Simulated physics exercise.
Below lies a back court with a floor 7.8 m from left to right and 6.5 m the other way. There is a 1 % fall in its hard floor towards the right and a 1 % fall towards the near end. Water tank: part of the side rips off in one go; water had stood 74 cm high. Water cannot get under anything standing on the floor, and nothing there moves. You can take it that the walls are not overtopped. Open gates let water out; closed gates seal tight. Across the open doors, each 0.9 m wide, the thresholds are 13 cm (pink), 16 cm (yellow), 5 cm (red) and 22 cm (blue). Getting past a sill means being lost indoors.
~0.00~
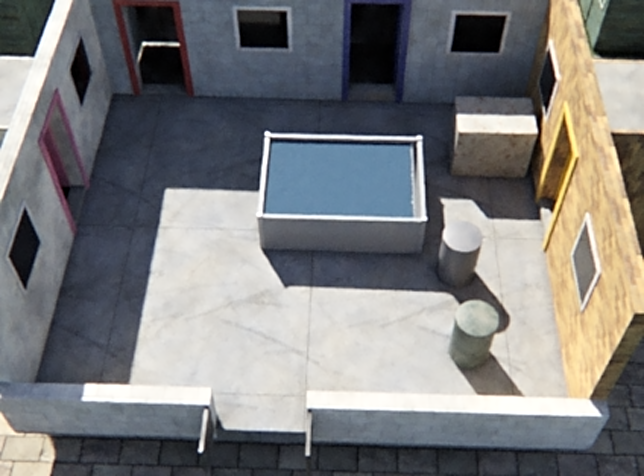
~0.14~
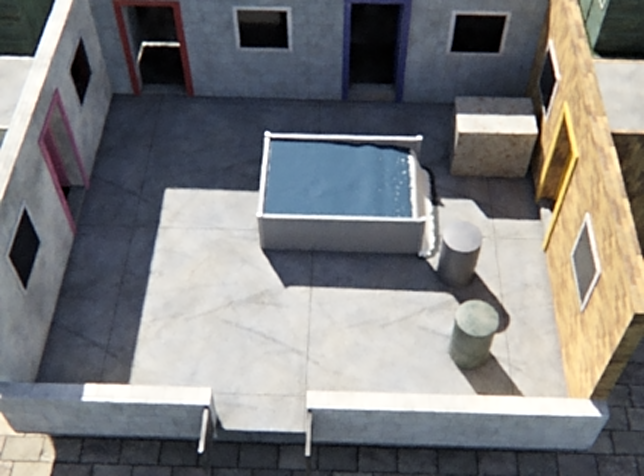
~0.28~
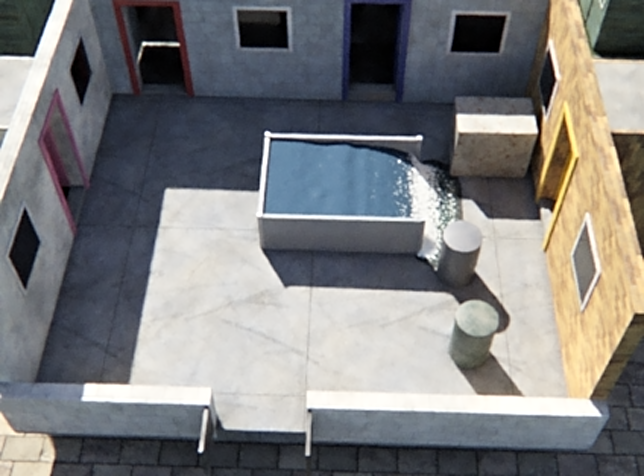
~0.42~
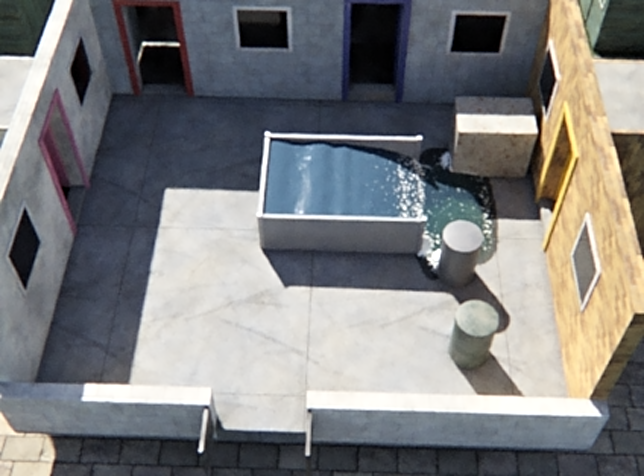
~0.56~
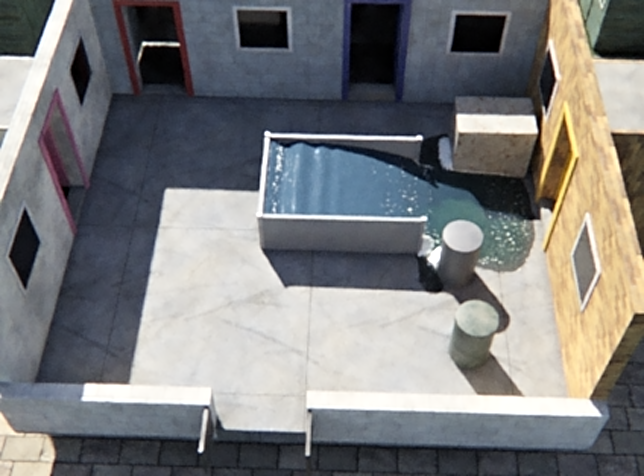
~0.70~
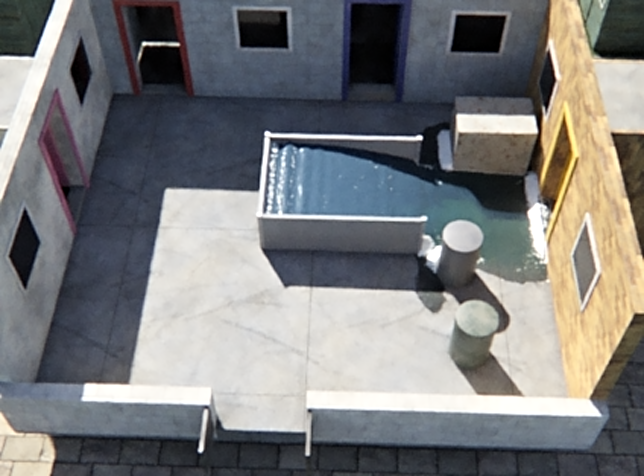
A walled courtyard held a tank of still water until its right side gave way, and the water poured out, foaming around a stone block and a nearby cylinder and spreading to the right wall.
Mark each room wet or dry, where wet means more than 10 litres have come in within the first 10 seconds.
Pink door - dry, yellow door - wet, red door - dry, blue door - dry.
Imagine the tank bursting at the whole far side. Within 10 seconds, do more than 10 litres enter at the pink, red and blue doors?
Then pink does not exceed it, red exceeds it, blue exceeds it.
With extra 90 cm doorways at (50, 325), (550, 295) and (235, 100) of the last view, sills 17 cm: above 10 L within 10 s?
Note, doorways in listed order: Stays short, goes beyond, stays short.
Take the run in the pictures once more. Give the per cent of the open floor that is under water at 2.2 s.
Some 25 per cent of the floor is wet.
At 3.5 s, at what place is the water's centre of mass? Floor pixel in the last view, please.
Centre: Roughly (439, 240) px.
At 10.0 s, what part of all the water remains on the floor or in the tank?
I'd put it at some 80 percent still there.
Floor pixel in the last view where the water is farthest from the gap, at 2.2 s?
Near (561, 425).
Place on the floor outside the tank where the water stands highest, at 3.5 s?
Look around (561, 425).
After 1.4 s water covers 15 % of the floor and is deepest (54 cm) near (526, 192); pink door not reached, yellow door 51 cm at the sill, 129 L in, red door not reached, blue door not reached.
After 2.2 s water covers 25 % of the floor and is deepest (48 cm) near (526, 192); pink door not reached, yellow door 47 cm at the sill, 347 L in, red door not reached, blue door 7 cm at the sill, 0 L in.
After 3.5 s water covers 40 % of the floor and is deepest (39 cm) near (561, 425); pink door not reached, yellow door 29 cm at the sill, 538 L in, red door not reached, blue door 7 cm at the sill, 0 L in.
After 6.0 s water covers 75 % of the floor and is deepest (20 cm) near (529, 378); pink door not reached, yellow door 13 cm at the sill, 576 L in, red door not reached, blue door 7 cm at the sill, 0 L in.
After 10.0 s water covers 100 % of the floor and is deepest (12 cm) near (561, 425); pink door 5 cm at the sill, 0 L in, yellow door 8 cm at the sill, 577 L in, red door 2 cm at the sill, 0 L in, blue door 3 cm at the sill, 0 L in.
